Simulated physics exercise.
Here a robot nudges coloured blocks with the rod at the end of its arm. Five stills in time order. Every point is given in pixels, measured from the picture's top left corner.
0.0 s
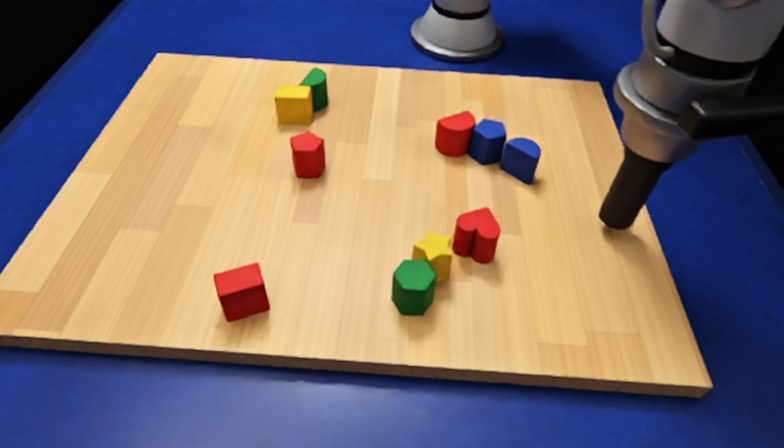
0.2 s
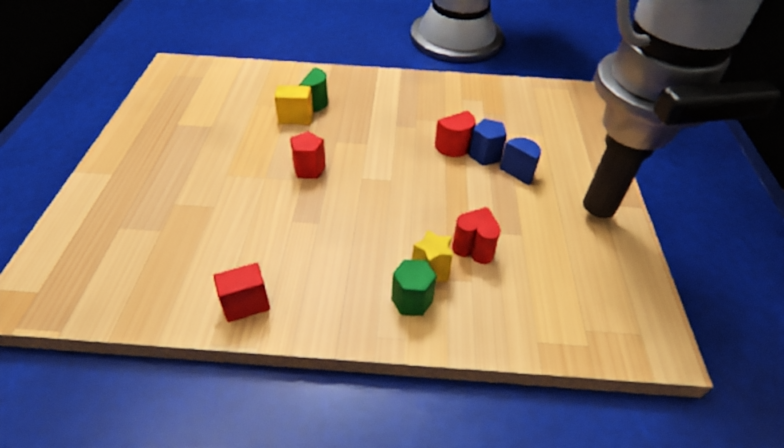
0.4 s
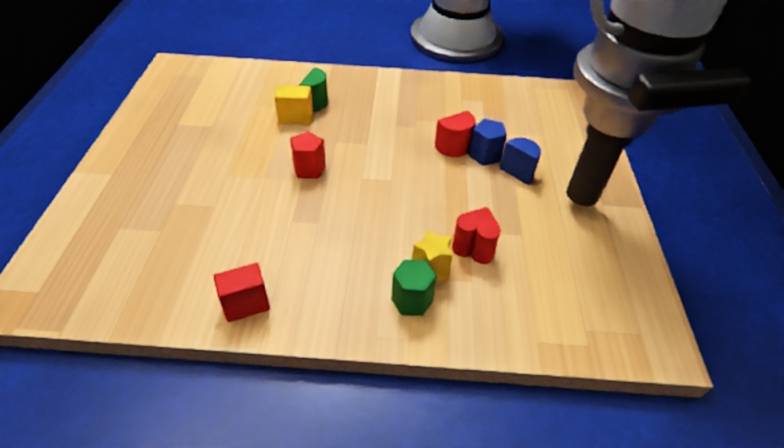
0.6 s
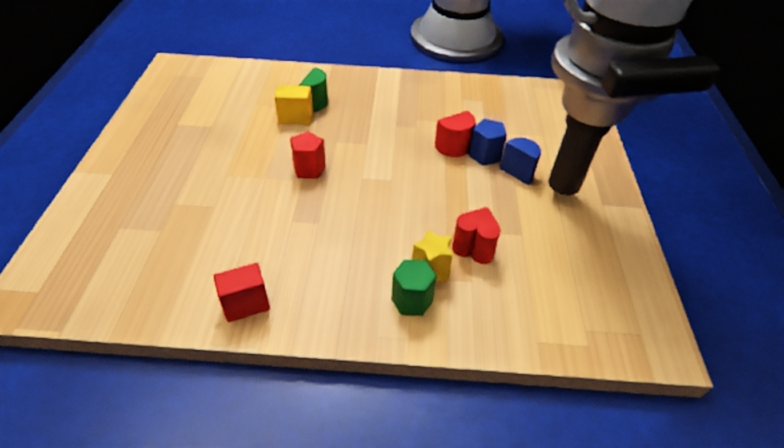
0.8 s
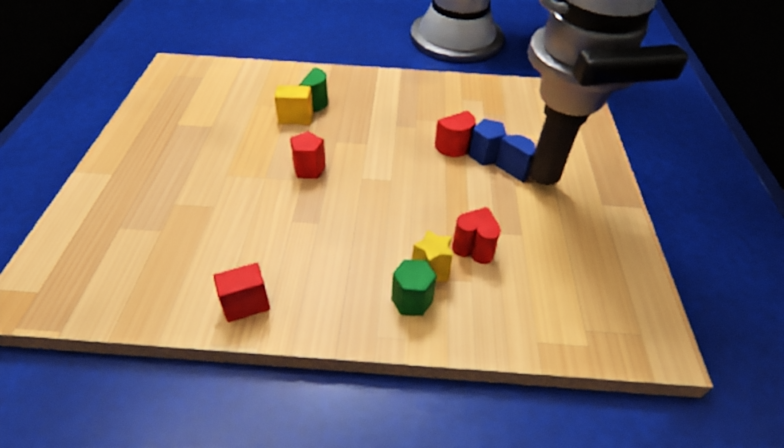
On a wooden board scattered with coloured blocks, a robot arm moved its dark rod steadily left and away from the viewer, then nudged the blue half-round block very slightly left beside another blue block.
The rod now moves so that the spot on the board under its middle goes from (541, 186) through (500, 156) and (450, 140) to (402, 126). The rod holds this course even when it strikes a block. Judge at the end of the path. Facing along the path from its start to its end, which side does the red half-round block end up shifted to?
The shift goes left.
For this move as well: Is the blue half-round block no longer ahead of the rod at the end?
Yes, that is what happens.
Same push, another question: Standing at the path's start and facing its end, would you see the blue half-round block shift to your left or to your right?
The right.
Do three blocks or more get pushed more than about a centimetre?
Yes
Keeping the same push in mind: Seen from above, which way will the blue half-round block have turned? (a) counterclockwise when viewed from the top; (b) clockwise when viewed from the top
The correct letter is b.
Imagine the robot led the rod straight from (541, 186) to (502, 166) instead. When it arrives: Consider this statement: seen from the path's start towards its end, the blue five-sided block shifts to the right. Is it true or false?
It is true.
What follows on the original path. One third of the way, rod (502, 145); red half-round block (451, 118), turned 15° anticlockwise; blue five-sided block (475, 107), turned 60° anticlockwise; blue half-round block (500, 110), turned 60° clockwise.
Two thirds of the way, rod (452, 129); red half-round block (424, 115), turned 45° anticlockwise; blue five-sided block (463, 98), turned 35° anticlockwise; blue half-round block (499, 106), turned 70° clockwise.
At the end, rod (403, 115); red half-round block (391, 114), turned 125° anticlockwise; blue five-sided block (463, 97), turned 30° anticlockwise; blue half-round block (499, 106), turned 70° clockwise.
